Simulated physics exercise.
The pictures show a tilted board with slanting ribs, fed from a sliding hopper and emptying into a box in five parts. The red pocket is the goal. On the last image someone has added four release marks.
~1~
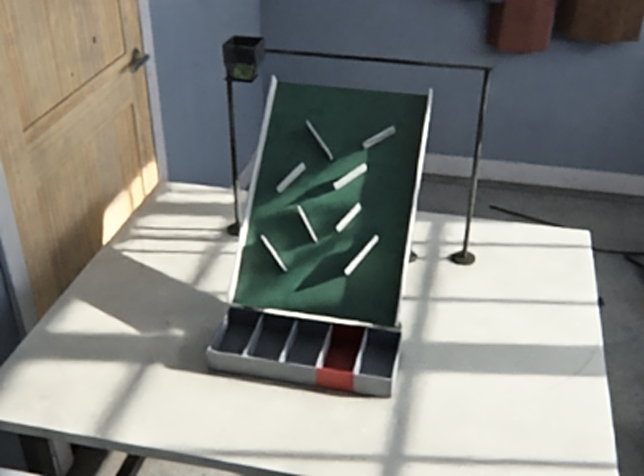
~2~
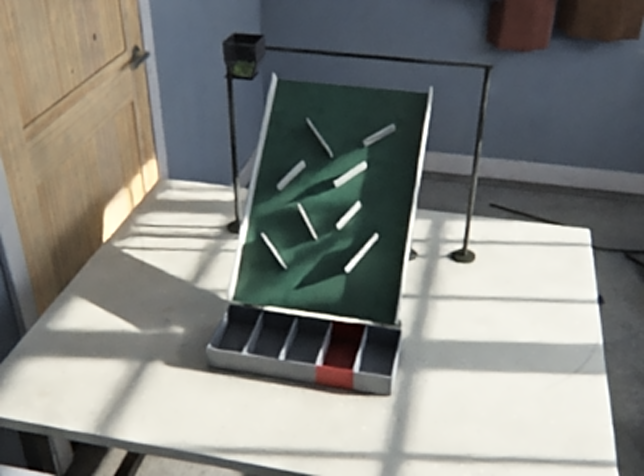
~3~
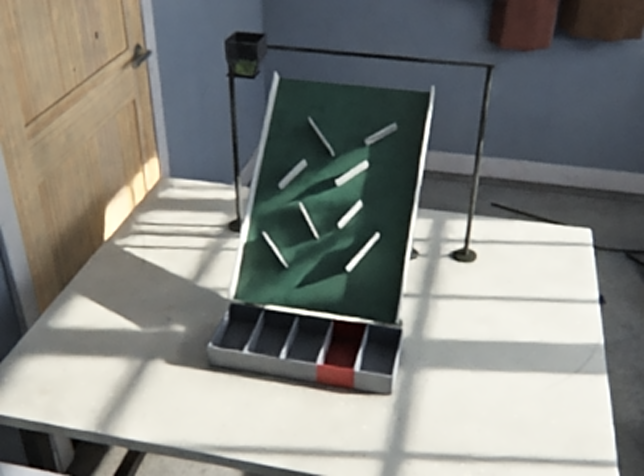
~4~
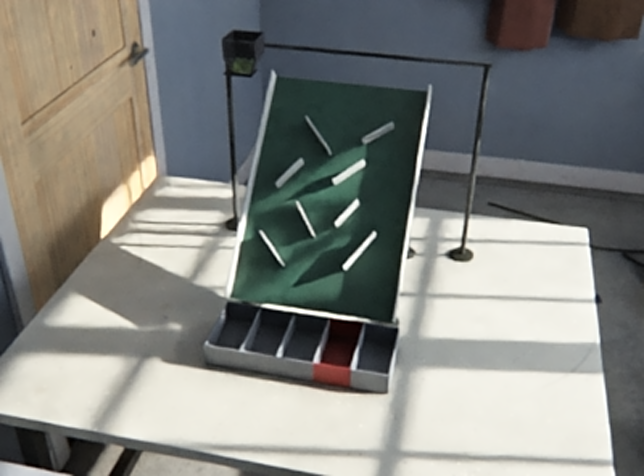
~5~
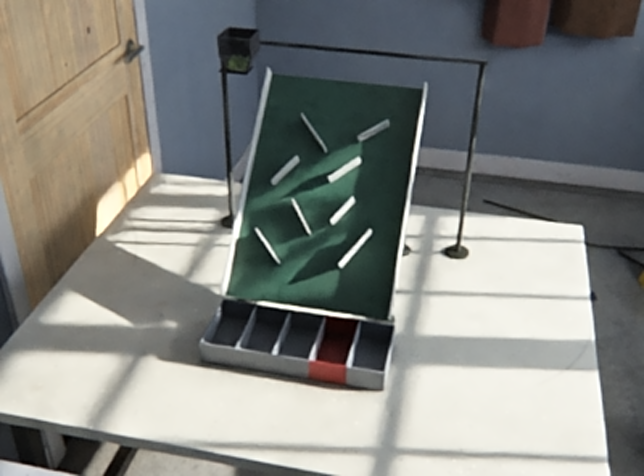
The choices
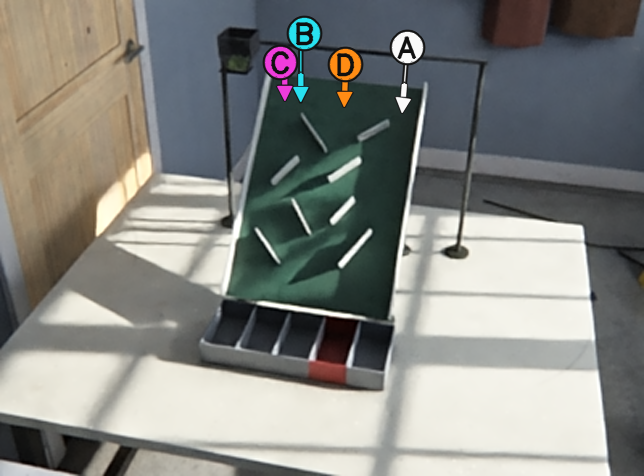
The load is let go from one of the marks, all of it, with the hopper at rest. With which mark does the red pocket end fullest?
It is D.
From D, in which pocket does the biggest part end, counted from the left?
The fourth.
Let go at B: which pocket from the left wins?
The first from the left.
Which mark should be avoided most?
The answer is C.
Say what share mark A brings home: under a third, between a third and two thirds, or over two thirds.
Mark A gives under a third.
On the marked copy, mark A meets the board at (402, 107); mark B meets the board at (300, 96); mark C meets the board at (284, 95); mark D meets the board at (344, 101).
For mark A, a small part in the red pocket, most in other pockets, a small part outside the box.
For mark B, about a quarter in the red pocket, most in other pockets.
For mark C, none in the red pocket, nearly all in other pockets, a stray few outside the box.
For mark D, most in the red pocket, about a quarter in other pockets, a stray few outside the box.
